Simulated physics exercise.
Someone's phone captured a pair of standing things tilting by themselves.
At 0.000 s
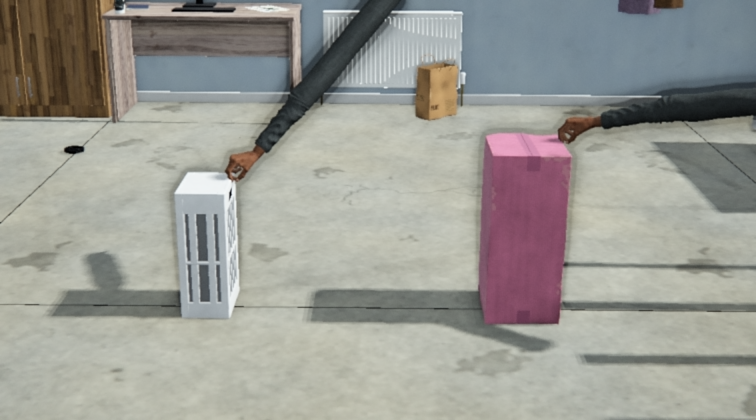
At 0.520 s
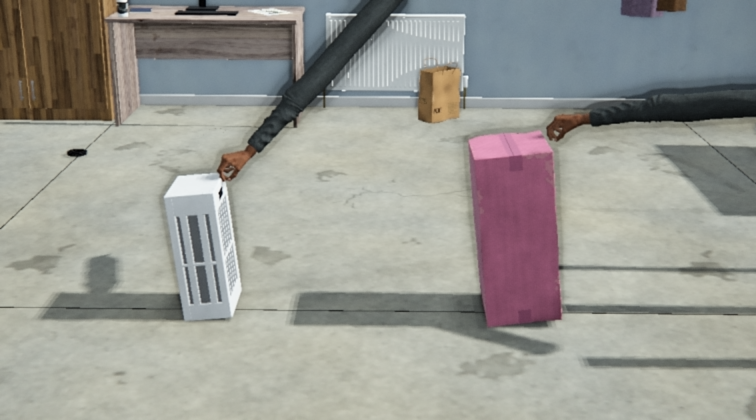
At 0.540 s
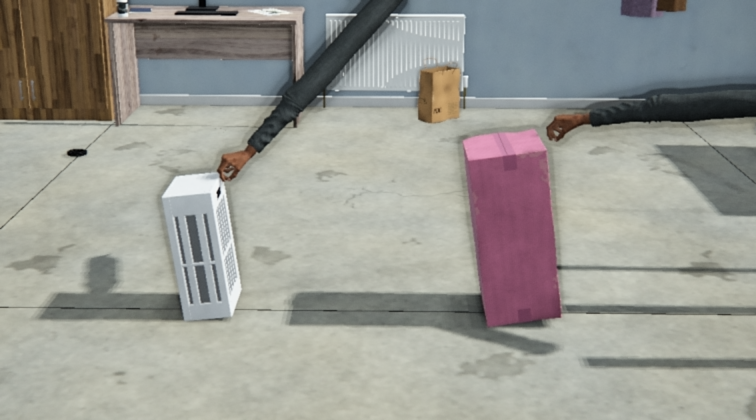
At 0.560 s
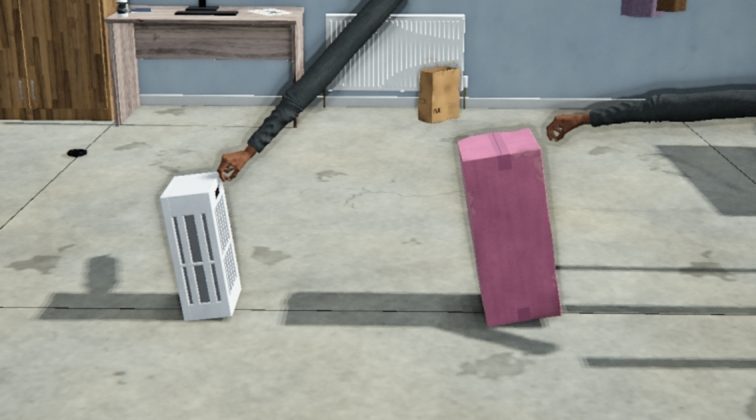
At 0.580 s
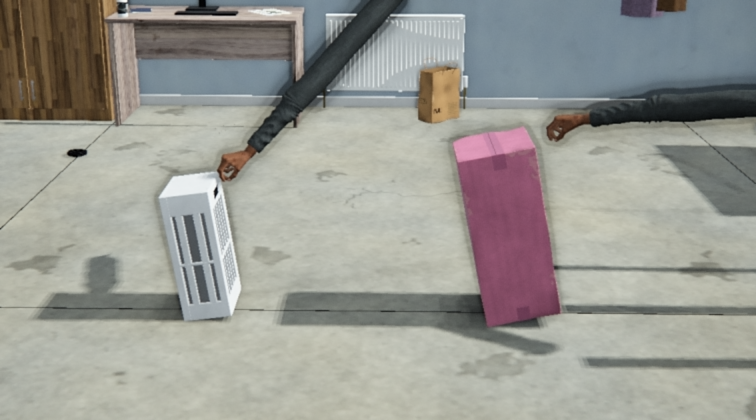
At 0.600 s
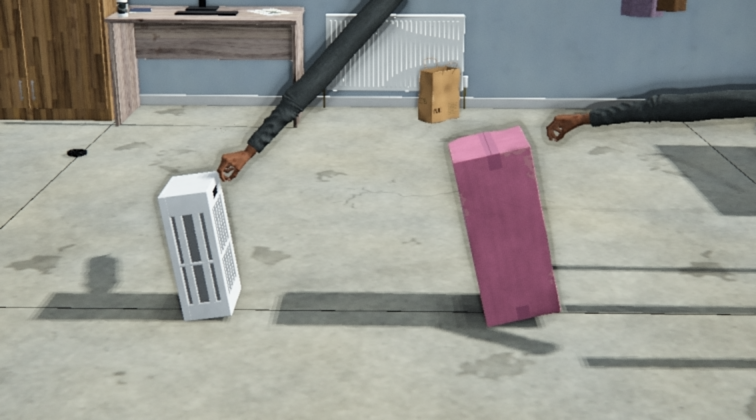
A white slatted crate on the left and a taller pink parcel on the right stand upright on a concrete floor, a dark-sleeved hand at the top of each. Both tilt leftward, then the parcel keeps leaning farther from its hand while the crate tips only slightly more.
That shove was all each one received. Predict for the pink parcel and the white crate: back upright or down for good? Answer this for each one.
Prediction: The pink parcel down, the white crate back upright.
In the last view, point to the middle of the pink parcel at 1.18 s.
Roughly at (441, 234).
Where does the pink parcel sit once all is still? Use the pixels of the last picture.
It comes to rest at about (398, 276) in the last picture.
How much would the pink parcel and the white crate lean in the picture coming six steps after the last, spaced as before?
The two tilts would be 20° and 8°, in that order.
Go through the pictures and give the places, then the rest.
In the first picture, pink parcel (522, 228) upright; white crate (209, 245) upright.
In the second picture, pink parcel (514, 227) 7° off upright; white crate (205, 246) 6° off upright.
In the third picture, pink parcel (511, 227) 9° off upright; white crate (204, 246) 7° off upright.
In the fourth picture, pink parcel (508, 226) 10° off upright; white crate (203, 246) 7° off upright.
In the fifth picture, pink parcel (506, 226) 12° off upright; white crate (202, 246) 8° off upright.
In the sixth picture, pink parcel (503, 225) 13° off upright; white crate (202, 245) 8° off upright.
Around 0.90 s, pink parcel 30° off upright near (477, 224); white crate 2° off upright near (214, 247).
Around 1.18 s, pink parcel 52° off upright near (441, 234); white crate upright near (210, 248).
Around 1.34 s, pink parcel on its side near (405, 264); white crate upright near (210, 248).
Finally (2.1 s), the pink parcel falls over, near (398, 276); the white crate rocks back upright, near (211, 248).
